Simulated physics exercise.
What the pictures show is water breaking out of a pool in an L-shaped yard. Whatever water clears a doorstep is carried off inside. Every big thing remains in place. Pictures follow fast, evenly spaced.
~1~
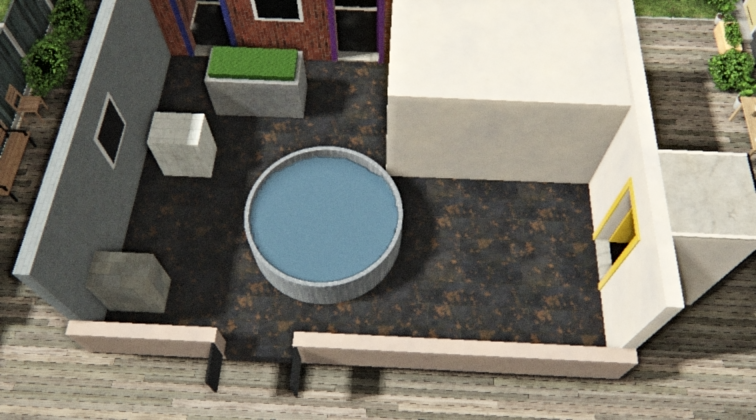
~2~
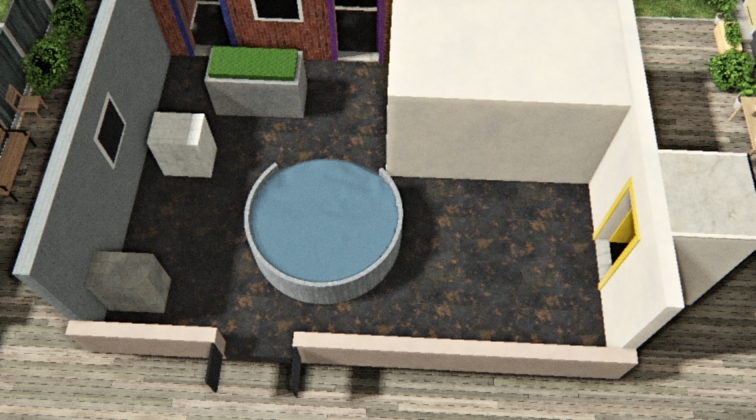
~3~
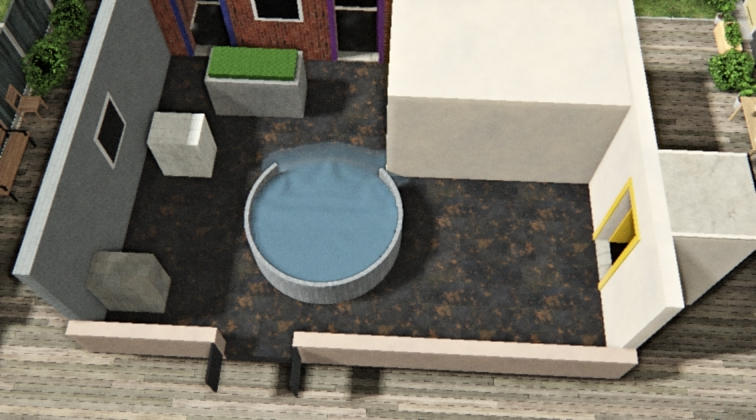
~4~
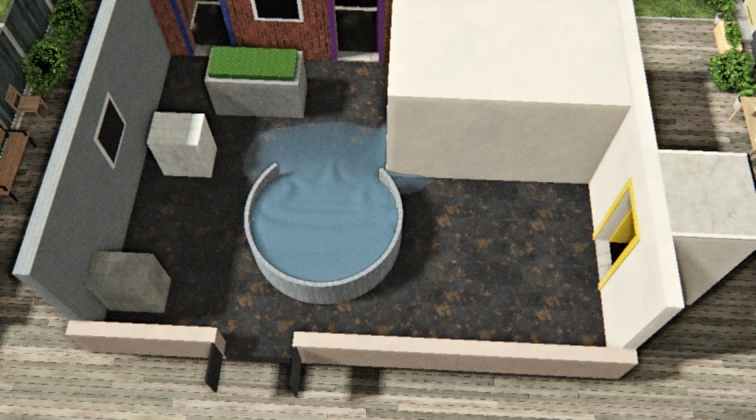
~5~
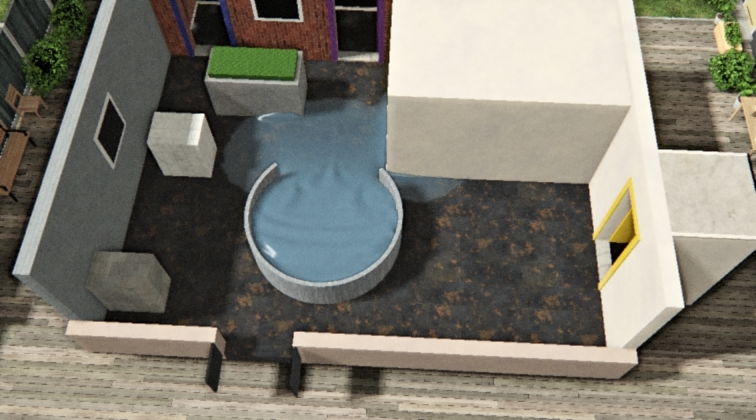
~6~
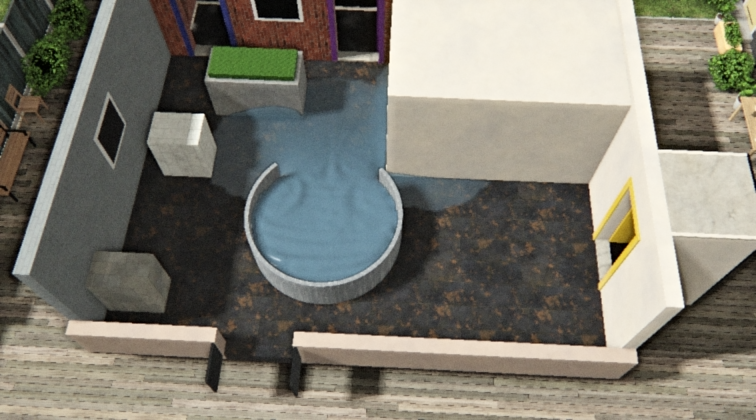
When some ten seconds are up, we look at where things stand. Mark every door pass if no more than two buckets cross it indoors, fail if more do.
Marks: Yellow door pass, purple door fail, blue door fail.
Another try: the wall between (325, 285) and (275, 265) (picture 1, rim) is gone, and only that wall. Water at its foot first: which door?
It is the one in yellow.
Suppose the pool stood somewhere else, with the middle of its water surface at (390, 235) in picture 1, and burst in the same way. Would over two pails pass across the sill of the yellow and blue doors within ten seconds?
One by one: Yellow door takes more, blue door passes that mark.
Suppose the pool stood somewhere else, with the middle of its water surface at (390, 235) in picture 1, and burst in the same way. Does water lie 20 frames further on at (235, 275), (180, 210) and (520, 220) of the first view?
Bone-dry, soaked, soaked.
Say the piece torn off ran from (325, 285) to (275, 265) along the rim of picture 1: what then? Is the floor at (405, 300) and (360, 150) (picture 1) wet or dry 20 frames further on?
Respectively: Drenched and parched.
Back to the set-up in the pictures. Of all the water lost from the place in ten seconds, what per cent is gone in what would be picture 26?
Estimated share: Close to 55 %.
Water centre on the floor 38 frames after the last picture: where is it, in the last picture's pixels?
Centre of the water: Near (279, 158).
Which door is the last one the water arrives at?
The yellow door.
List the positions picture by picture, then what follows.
The first frame shows still water in the pool at (324, 215).
In the second frame, water pours out on the pool's far side and has run to a hidden place.
In the third frame, water pours out on the pool's far side and has run to (405, 179).
In the fourth frame, water pours out on the pool's far side and has run to (429, 182).
In the fifth frame, the front is at (459, 181), out from the gap on the pool's far side.
In the sixth frame, water pours out on the pool's far side and has run to (483, 182).
A moment on, water covers 35 % of the floor; the yellow door not reached, the purple door far over two buckets in, the blue door not reached.
Next, water covers 40 % of the floor; the yellow door not reached, the purple door far over two buckets in, the blue door wet at the sill, nothing in.
Then, water covers 50 % of the floor; the yellow door wet at the sill, nothing in, the purple door far over two buckets in, the blue door under two buckets in.
Later, water covers 65 % of the floor; the yellow door wet at the sill, nothing in, the purple door far over two buckets in, the blue door far over two buckets in.
In the end, water covers 80 % of the floor; the yellow door wet at the sill, nothing in, the purple door far over two buckets in, the blue door far over two buckets in.
